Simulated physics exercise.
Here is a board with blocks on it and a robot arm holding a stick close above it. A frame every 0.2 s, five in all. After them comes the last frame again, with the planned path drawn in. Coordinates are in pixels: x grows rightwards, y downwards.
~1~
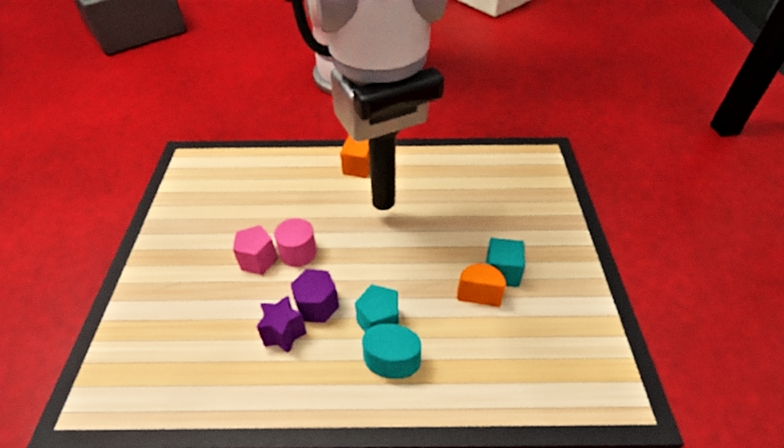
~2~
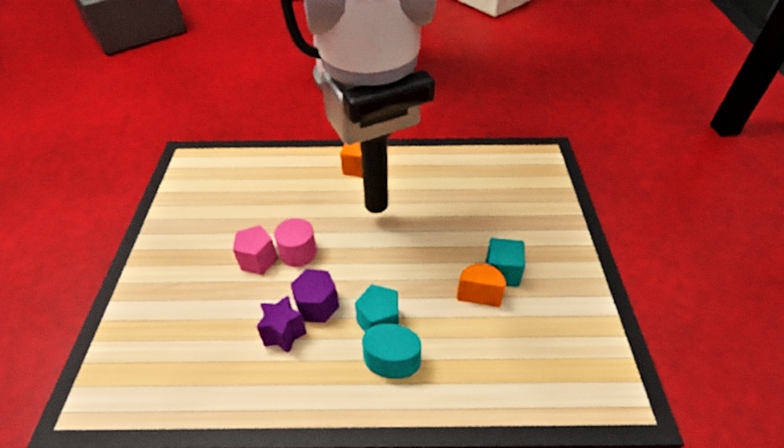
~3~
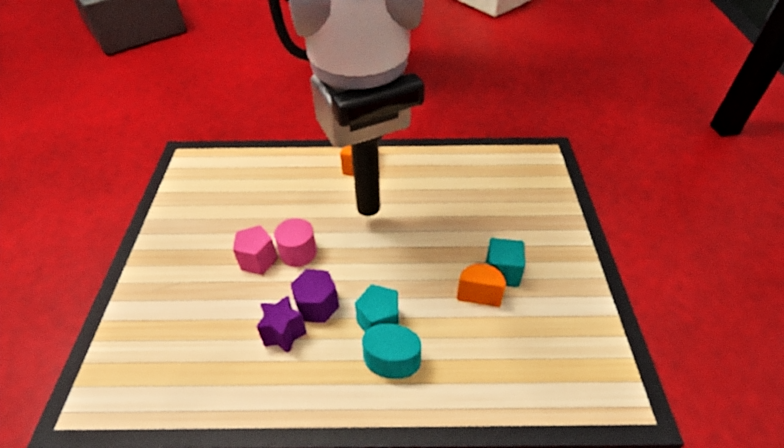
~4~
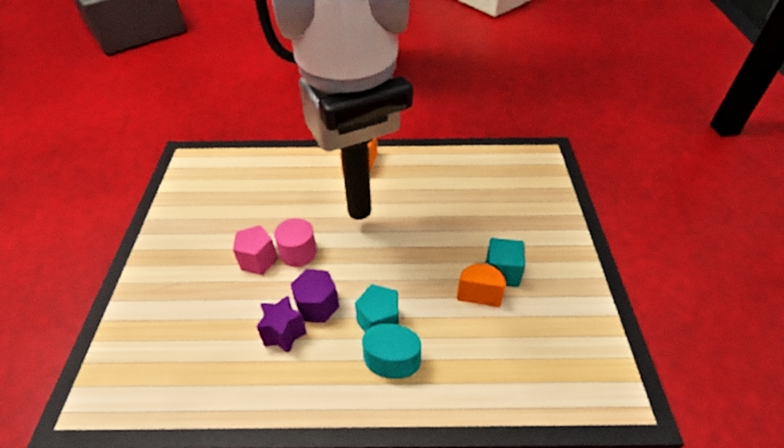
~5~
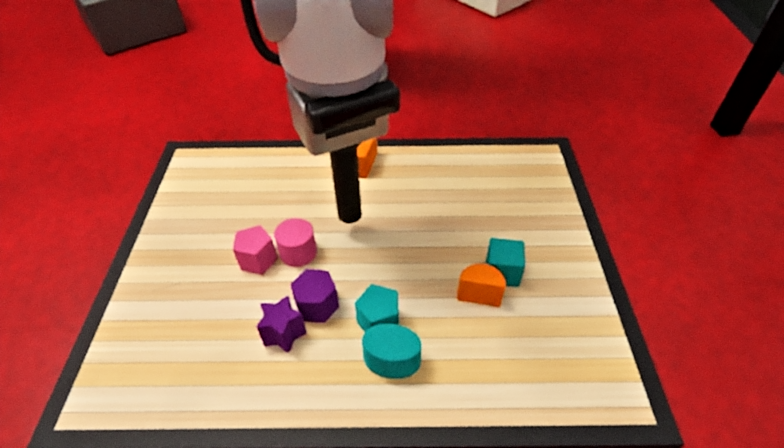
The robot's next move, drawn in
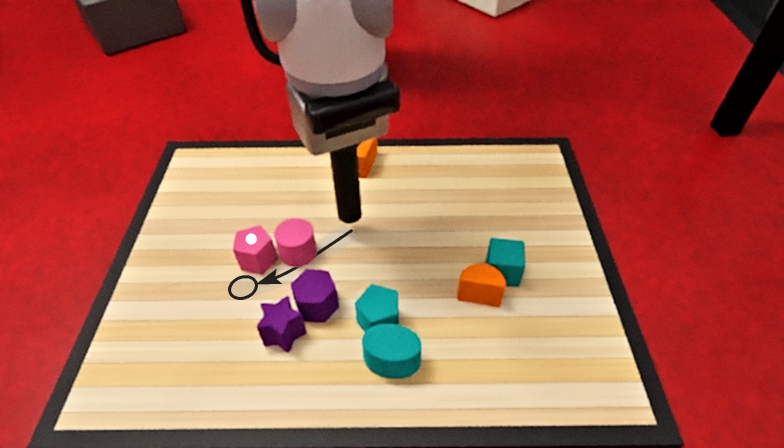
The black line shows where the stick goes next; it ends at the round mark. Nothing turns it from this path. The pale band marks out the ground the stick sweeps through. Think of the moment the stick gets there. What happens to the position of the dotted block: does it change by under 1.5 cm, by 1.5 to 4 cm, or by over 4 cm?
It goes a long way, over 4 cm.
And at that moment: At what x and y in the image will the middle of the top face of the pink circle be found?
Its top middle is near (200, 268).
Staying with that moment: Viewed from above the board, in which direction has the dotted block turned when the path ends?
From above, clockwise.
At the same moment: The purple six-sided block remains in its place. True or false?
That statement is accurate.
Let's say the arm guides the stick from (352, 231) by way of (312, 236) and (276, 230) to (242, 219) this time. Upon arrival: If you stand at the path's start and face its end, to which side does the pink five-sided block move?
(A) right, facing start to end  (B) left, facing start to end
My answer is option B.
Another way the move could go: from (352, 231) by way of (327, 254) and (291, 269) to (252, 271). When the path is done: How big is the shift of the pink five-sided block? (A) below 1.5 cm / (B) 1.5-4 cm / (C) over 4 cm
My answer is option C.
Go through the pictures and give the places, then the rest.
Tip of the stick at (384, 203), middles of tops, pink five-sided block at (251, 239), pink circle at (293, 231), purple six-sided block at (313, 285), in the first frame.
Stick at (377, 205), nothing pushed, in the second frame.
Stick at (369, 208), nothing pushed, in the third frame.
Stick at (360, 211), nothing pushed, in the fourth frame.
Stick at (350, 215), pink five-sided block at (251, 239), pink circle at (293, 231), purple six-sided block at (313, 285), in the fifth frame.
The line goes from (352, 231) by way of (303, 263) to (243, 287); the dot is on the pink five-sided block.
On the path given first. One third of the way, stick at (317, 237); pink five-sided block at (243, 241); pink circle at (283, 236).
Two thirds of the way, stick at (279, 259); pink five-sided block at (211, 247), turned 75° clockwise; pink circle at (243, 260).
At the end, stick at (237, 272); pink five-sided block at (184, 244), turned 105° clockwise; pink circle at (200, 268); purple six-sided block unmoved.
